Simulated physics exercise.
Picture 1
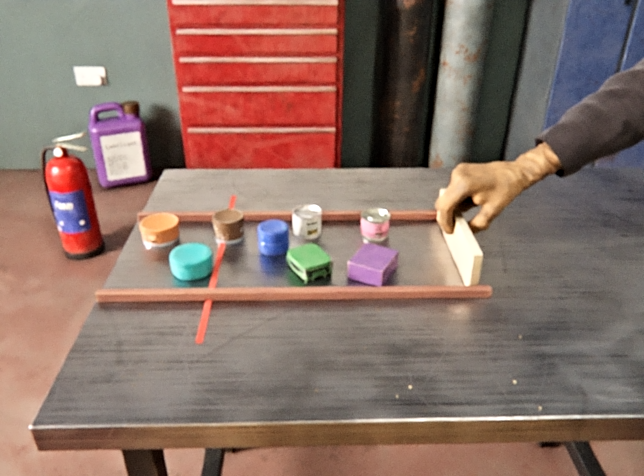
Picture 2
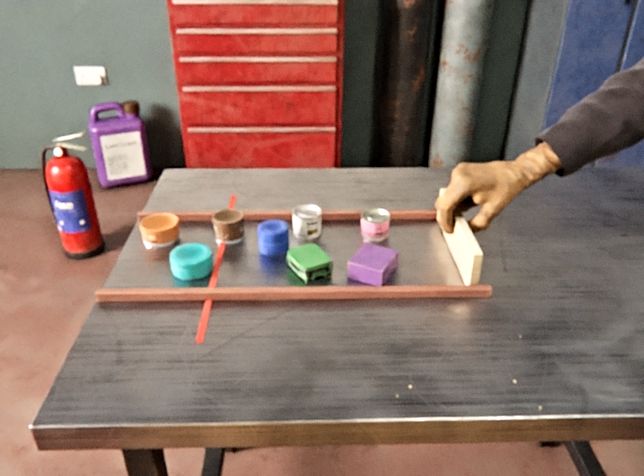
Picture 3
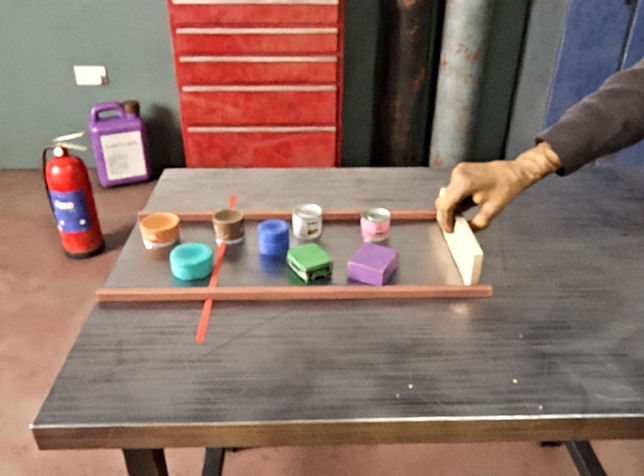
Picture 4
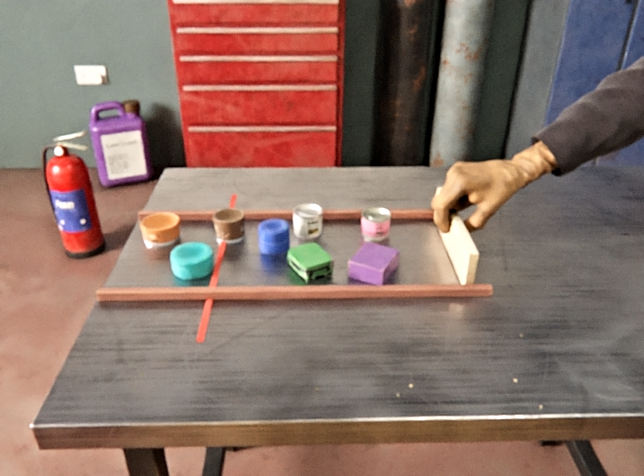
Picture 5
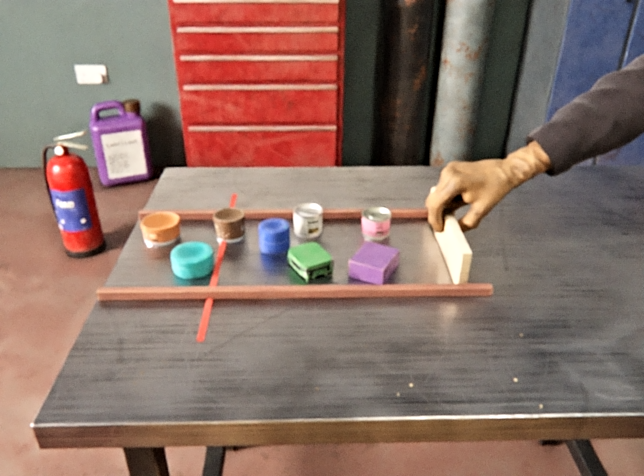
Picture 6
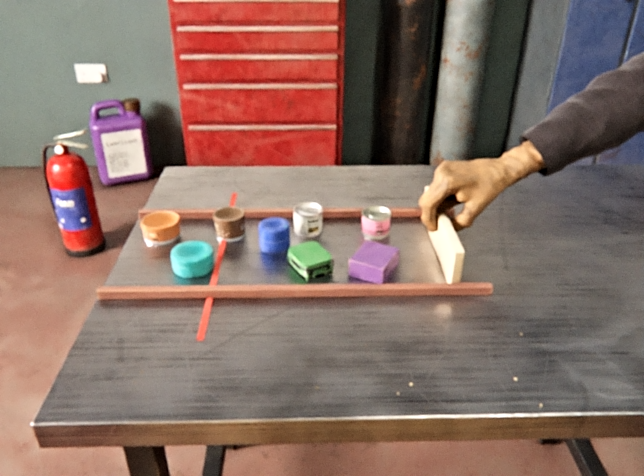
A gloved hand reaches in from the right over a dark metal workbench, seen from slightly above in a workshop with red drawers, a fire extinguisher and a purple jug behind. Between two reddish rails sit orange, brown, blue, white and pink containers, a turquoise lid, a green case and a purple block, with red tape crossing at left. The hand slides an upright pale board slightly left; the objects and camera stay still.
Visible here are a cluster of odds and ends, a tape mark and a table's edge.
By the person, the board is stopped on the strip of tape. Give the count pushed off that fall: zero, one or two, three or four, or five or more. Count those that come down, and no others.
I predict that no one of them will leave the table.
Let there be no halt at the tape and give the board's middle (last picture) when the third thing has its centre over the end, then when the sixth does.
The middle sits near (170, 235) at the first moment and near (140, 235) at the second.
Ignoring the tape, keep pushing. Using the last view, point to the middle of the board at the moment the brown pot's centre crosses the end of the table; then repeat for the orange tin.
Brown pot: (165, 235); orange tin: (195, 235).
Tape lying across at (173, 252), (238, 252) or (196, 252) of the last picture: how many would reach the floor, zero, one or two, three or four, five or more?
One to two; zero; one to two.
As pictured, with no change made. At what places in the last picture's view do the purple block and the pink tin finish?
Taking them in turn, first comes (196, 268), then (211, 223).
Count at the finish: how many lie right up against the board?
The count comes out at 3.
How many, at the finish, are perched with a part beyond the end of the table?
The tally is 1.
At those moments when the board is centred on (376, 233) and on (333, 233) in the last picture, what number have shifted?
I make it 2 at the first spot and 4 at the other.
Soon after, none off yet; orange tin at rest near (161, 227); turquoise lid at rest near (193, 259); brown pot at rest near (230, 224).
Then, none off yet; orange tin at rest near (161, 227); turquoise lid moved a little near (171, 259); brown pot moved about its own width near (199, 225).
At rest, the number that fall off is zero.
